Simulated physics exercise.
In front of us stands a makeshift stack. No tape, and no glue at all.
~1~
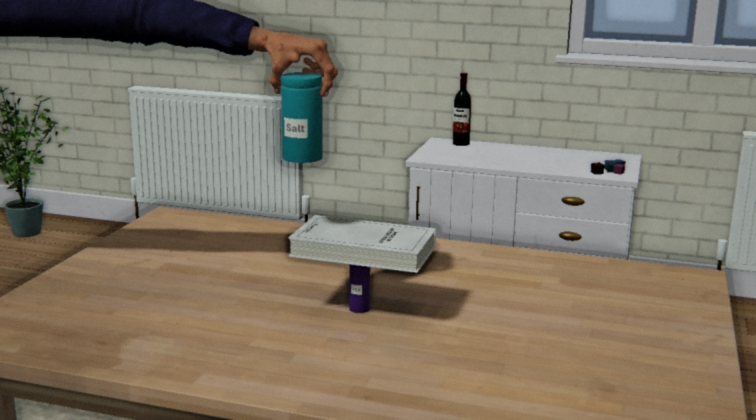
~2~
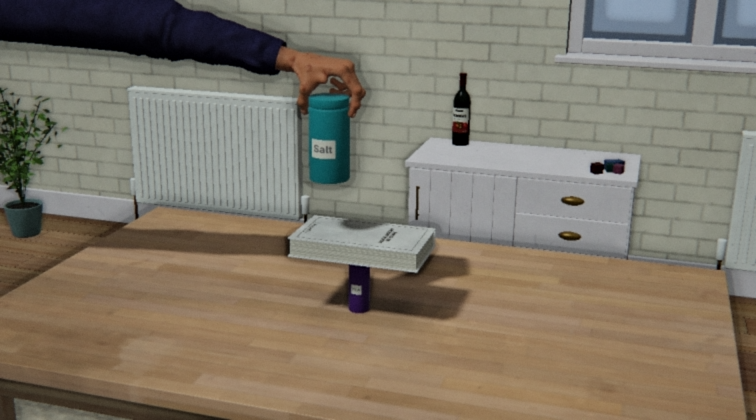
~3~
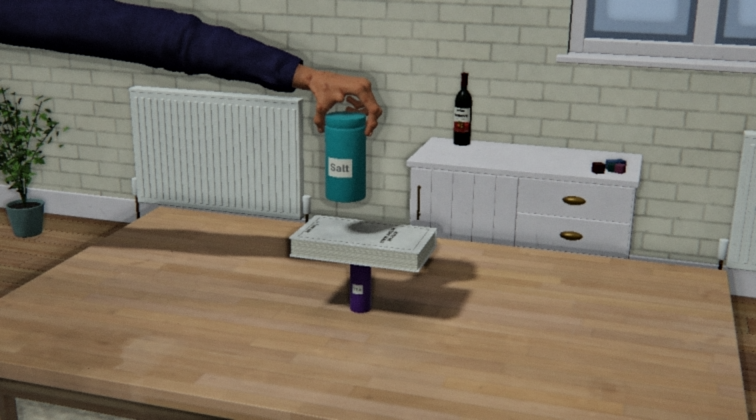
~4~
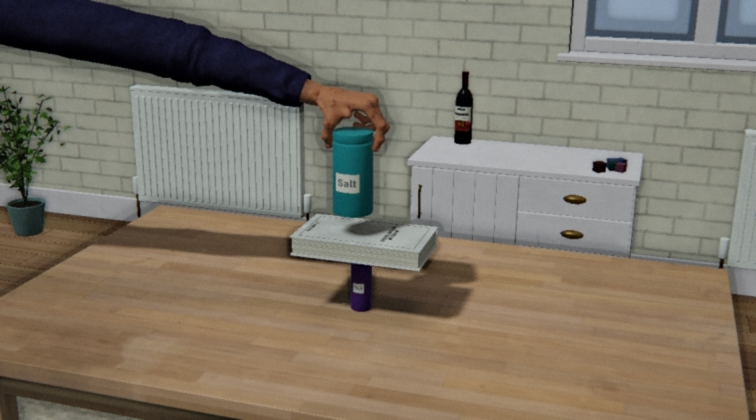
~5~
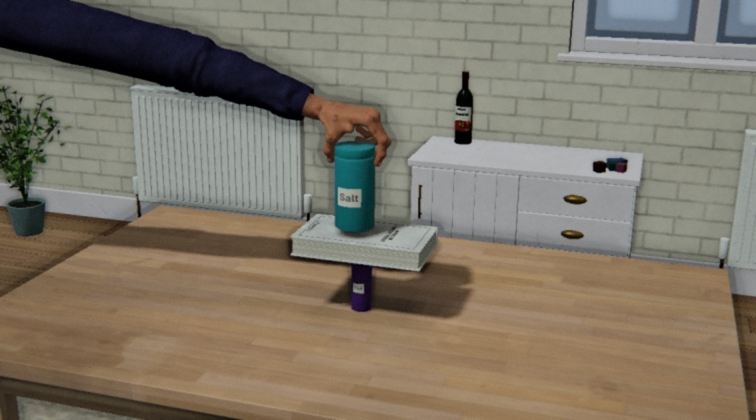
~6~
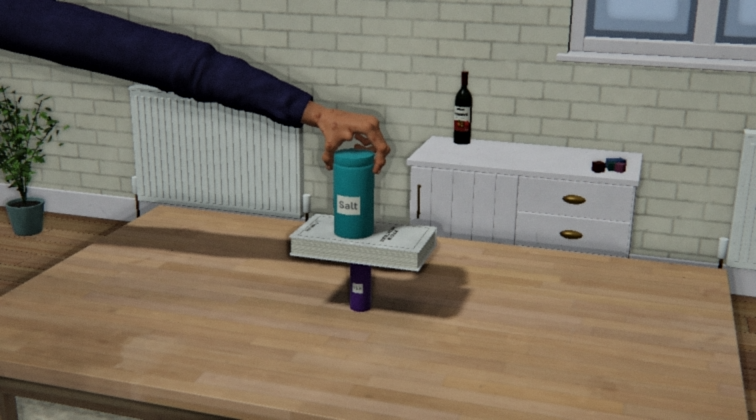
A hand reached in from the left holding a turquoise salt jar, moved it rightward and down, and set it on a white book balanced on a small purple container on the wooden table.
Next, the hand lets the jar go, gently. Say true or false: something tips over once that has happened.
False - nothing tips over.
Then, 0.50 s past the last view, nothing moves.
Then, 1.30 s past the last view, turquoise jar resting near (354, 194).
Finally, all 3 still in place. Final places as the last picture's camera would see them, turquoise jar near (353, 194). The stack keeps its balance.
